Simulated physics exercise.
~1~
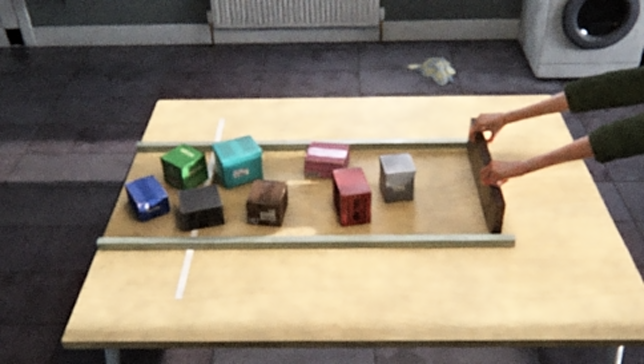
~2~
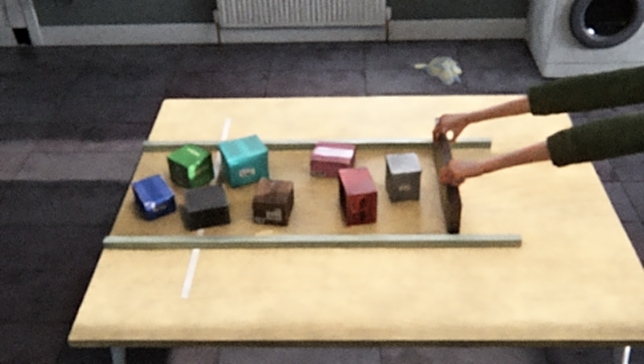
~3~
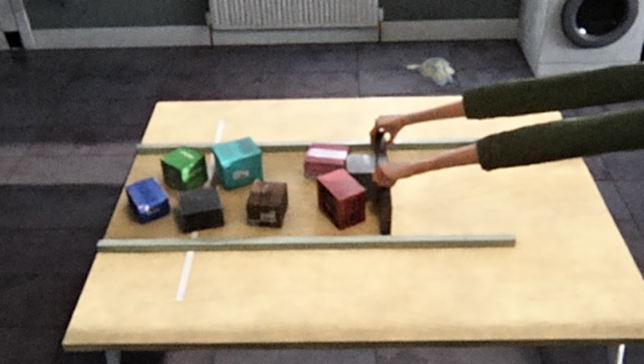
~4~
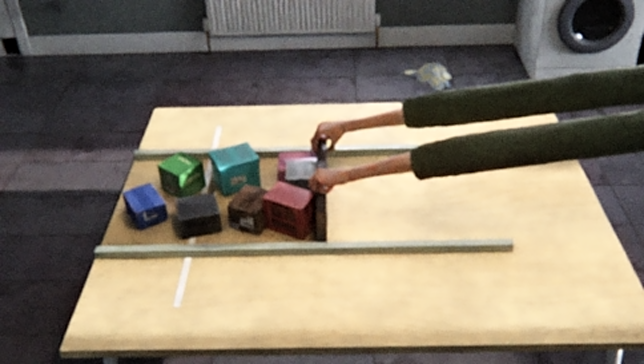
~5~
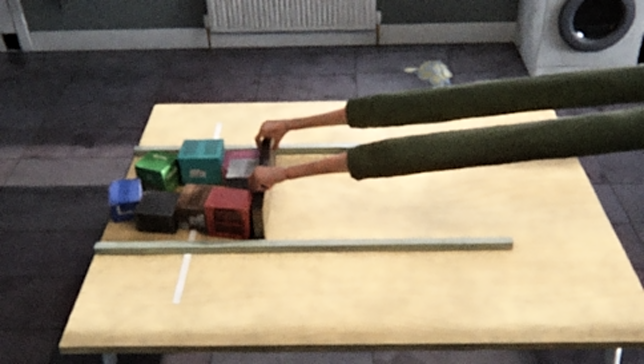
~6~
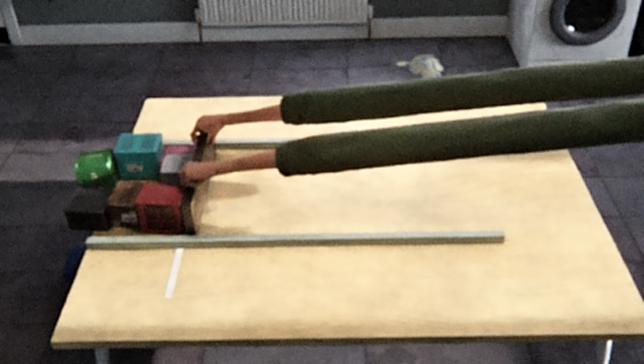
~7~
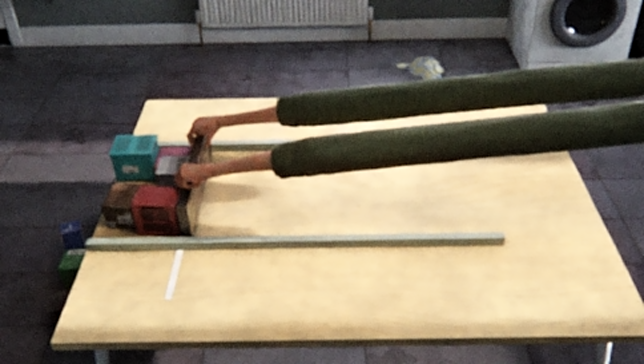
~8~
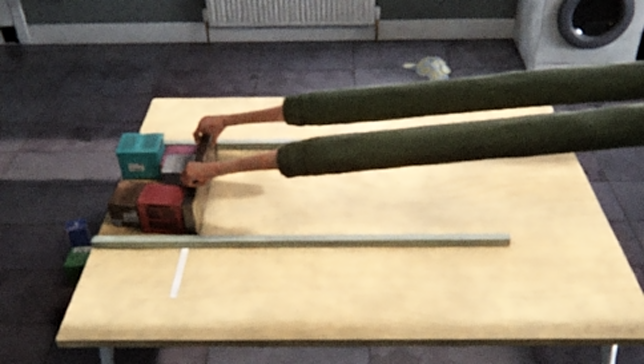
On a table, two hands push a plank left, sweeping three boxes off the edge.
